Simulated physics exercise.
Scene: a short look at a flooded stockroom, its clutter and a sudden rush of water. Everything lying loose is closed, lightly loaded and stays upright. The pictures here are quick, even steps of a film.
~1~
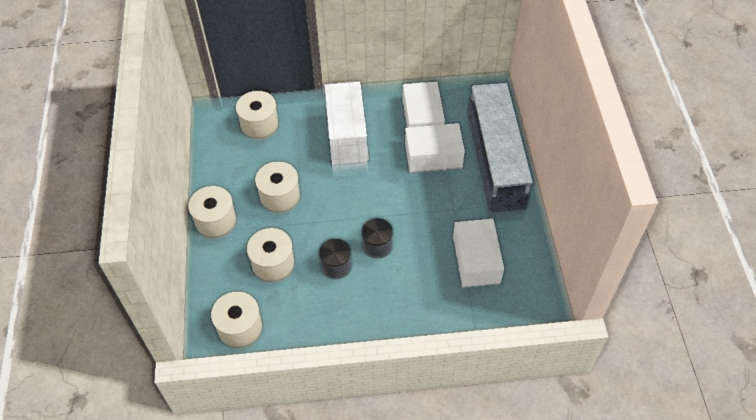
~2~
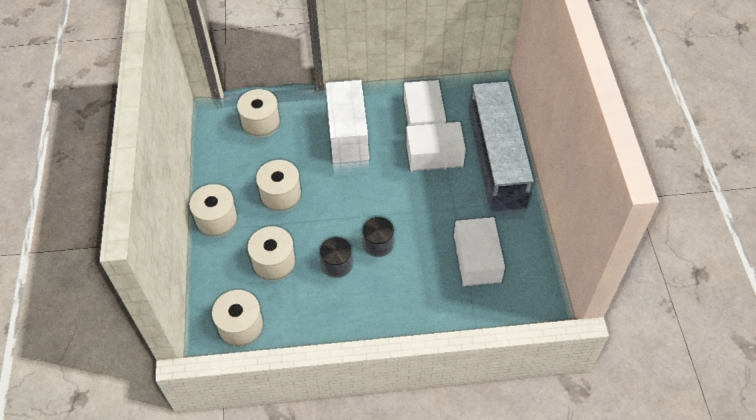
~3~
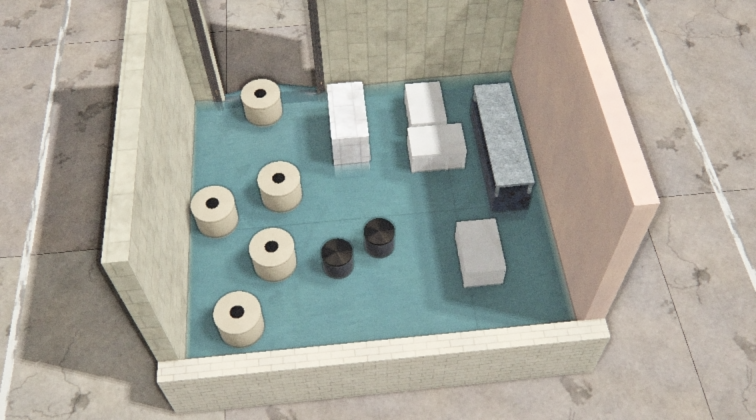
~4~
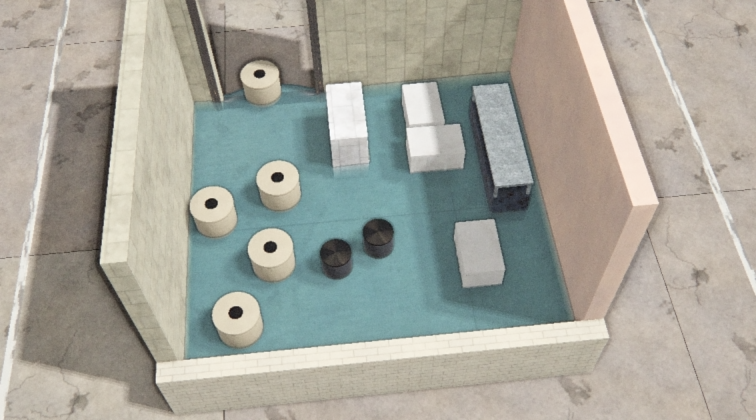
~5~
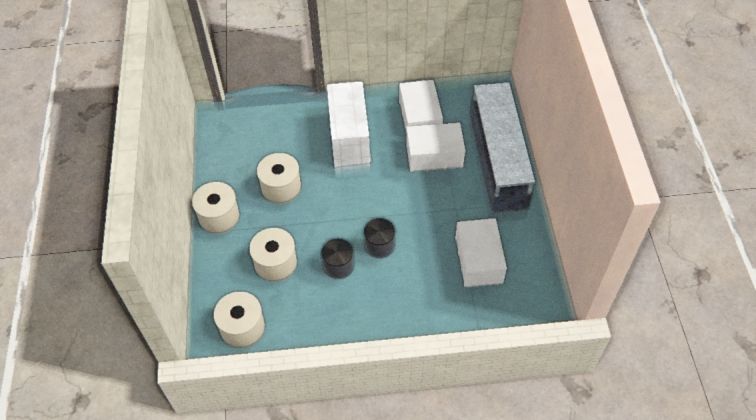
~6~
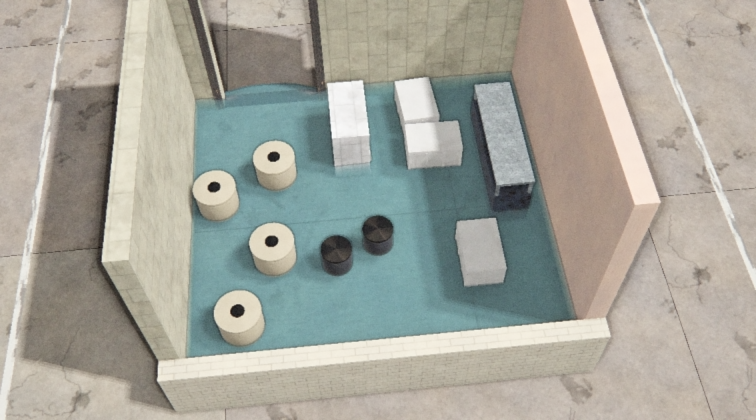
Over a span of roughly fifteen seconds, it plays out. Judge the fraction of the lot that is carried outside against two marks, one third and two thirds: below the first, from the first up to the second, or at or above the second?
The fraction is going to land in the middle band.
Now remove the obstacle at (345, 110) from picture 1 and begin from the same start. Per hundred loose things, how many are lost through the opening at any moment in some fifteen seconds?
My guess is close to 80 per cent of them.
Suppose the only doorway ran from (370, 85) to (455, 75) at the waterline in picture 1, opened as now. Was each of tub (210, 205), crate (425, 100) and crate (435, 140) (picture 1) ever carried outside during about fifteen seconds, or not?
Item one: Remains; item two: Leaves; item three: Leaves.
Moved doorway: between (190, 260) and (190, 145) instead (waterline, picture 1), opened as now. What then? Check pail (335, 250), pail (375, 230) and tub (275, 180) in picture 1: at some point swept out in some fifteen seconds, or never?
Lost, lost and lost.
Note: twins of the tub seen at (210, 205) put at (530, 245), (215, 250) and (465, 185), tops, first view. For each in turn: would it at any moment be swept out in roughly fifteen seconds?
Sure - one by one that's in the room, then out of the room, then in the room.
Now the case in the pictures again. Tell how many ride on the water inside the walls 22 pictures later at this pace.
You get 6.
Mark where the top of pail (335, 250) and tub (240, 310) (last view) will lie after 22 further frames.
Around (247, 100) for the first and around (214, 236) for the second.
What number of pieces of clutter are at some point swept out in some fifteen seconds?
Count: 6.
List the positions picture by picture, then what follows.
A tub at (277, 178) floats; a tub at (210, 204), afloat; 0 of 10 have shifted, in the first frame.
A tub at (278, 177) floats; a tub at (211, 202) floats; 0 of 10 have shifted, in the second frame.
A tub at (279, 178) floats; a tub at (212, 203) floats; 1 of 10 have shifted, in the third frame.
A tub at (278, 178) floats, close to its start; a tub at (211, 204), afloat; 1 of 10 have shifted, in the fourth frame.
A tub at (278, 170), afloat, close to its start; a tub at (214, 199) floats, close to its start; 4 of 10 have shifted, in the fifth frame.
A tub at (274, 157) floats, a stride from its start; a tub at (214, 188), afloat, close to its start; 6 of 10 have shifted, in the sixth frame.
A moment on, 1 of 10 are out; 9 afloat.
Next, 3 of 10 are out; 7 afloat.
Later, 4 of 10 are out; 6 afloat.
In the end, 6 of 10 are out; 4 afloat.
